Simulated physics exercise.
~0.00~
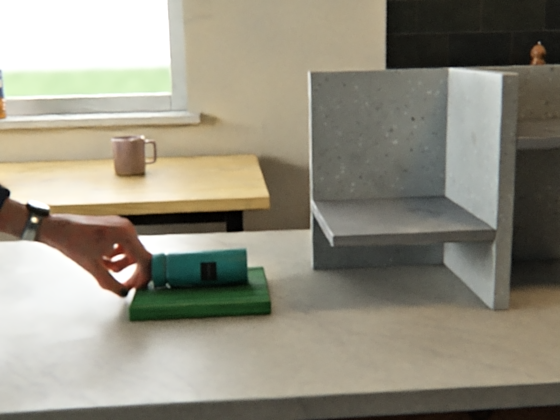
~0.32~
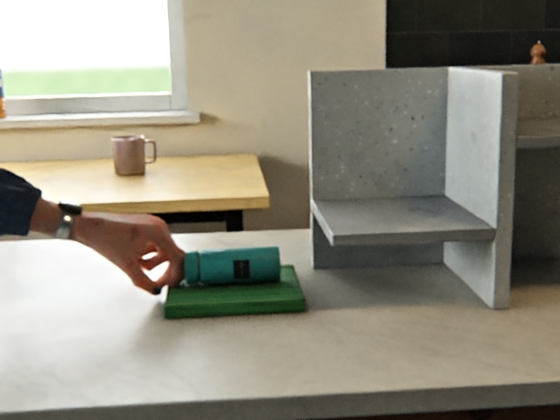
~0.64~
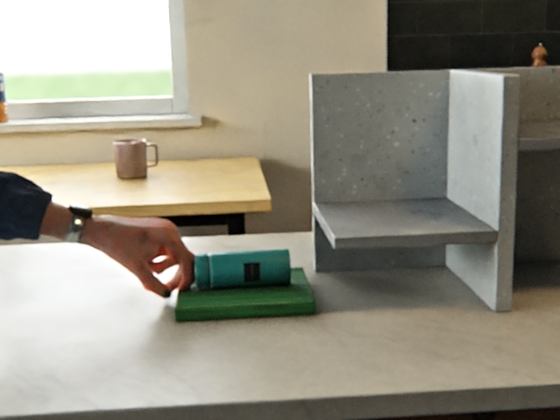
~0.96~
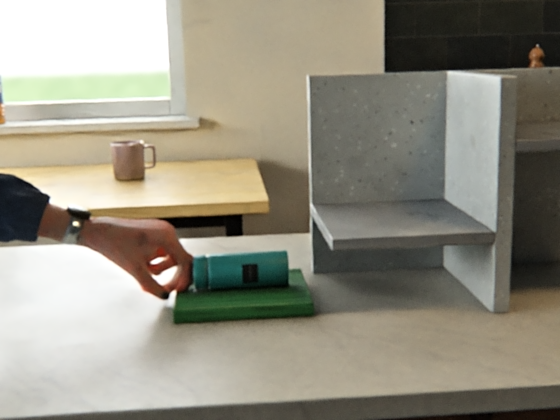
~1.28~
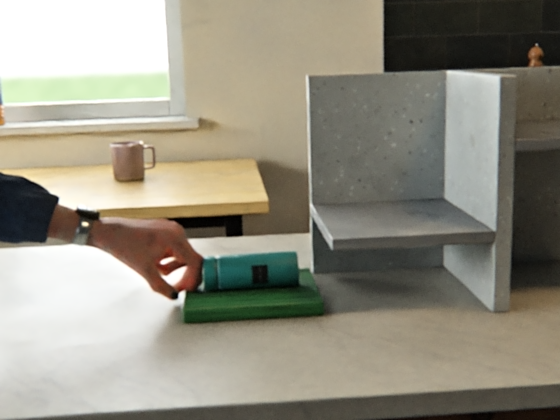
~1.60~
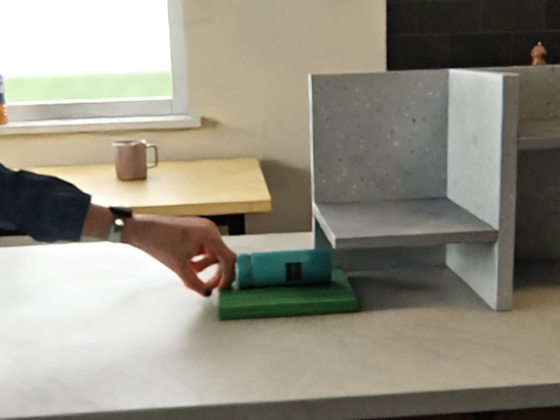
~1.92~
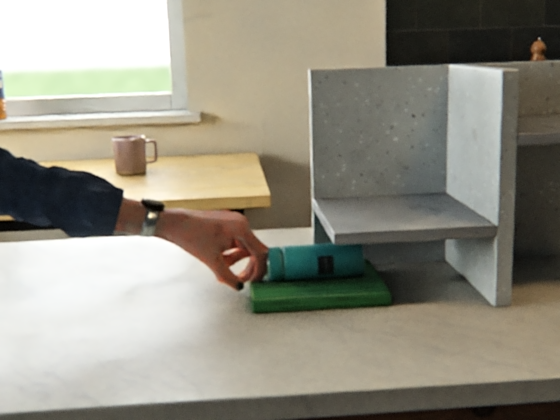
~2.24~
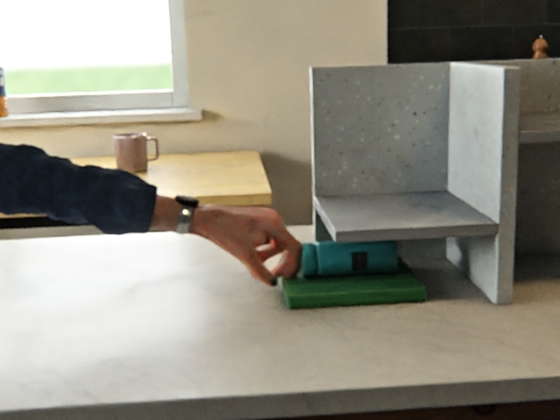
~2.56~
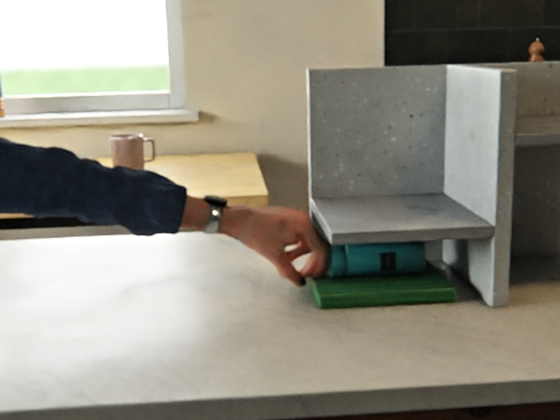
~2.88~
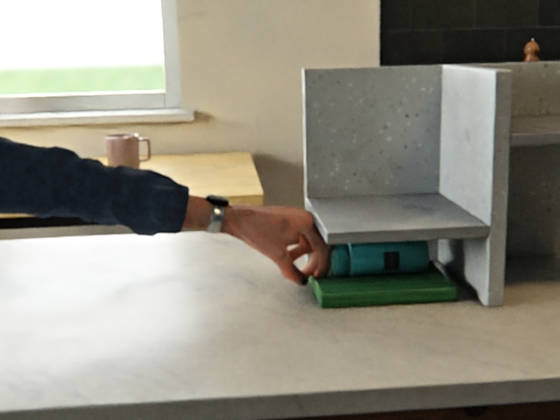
A green board carrying a turquoise bottle on its side is pushed rightward along a pale countertop by a hand, pausing briefly before sliding beneath a low grey shelf, where the bottle ends up under the ledge, still lying on the board with the hand beside it.
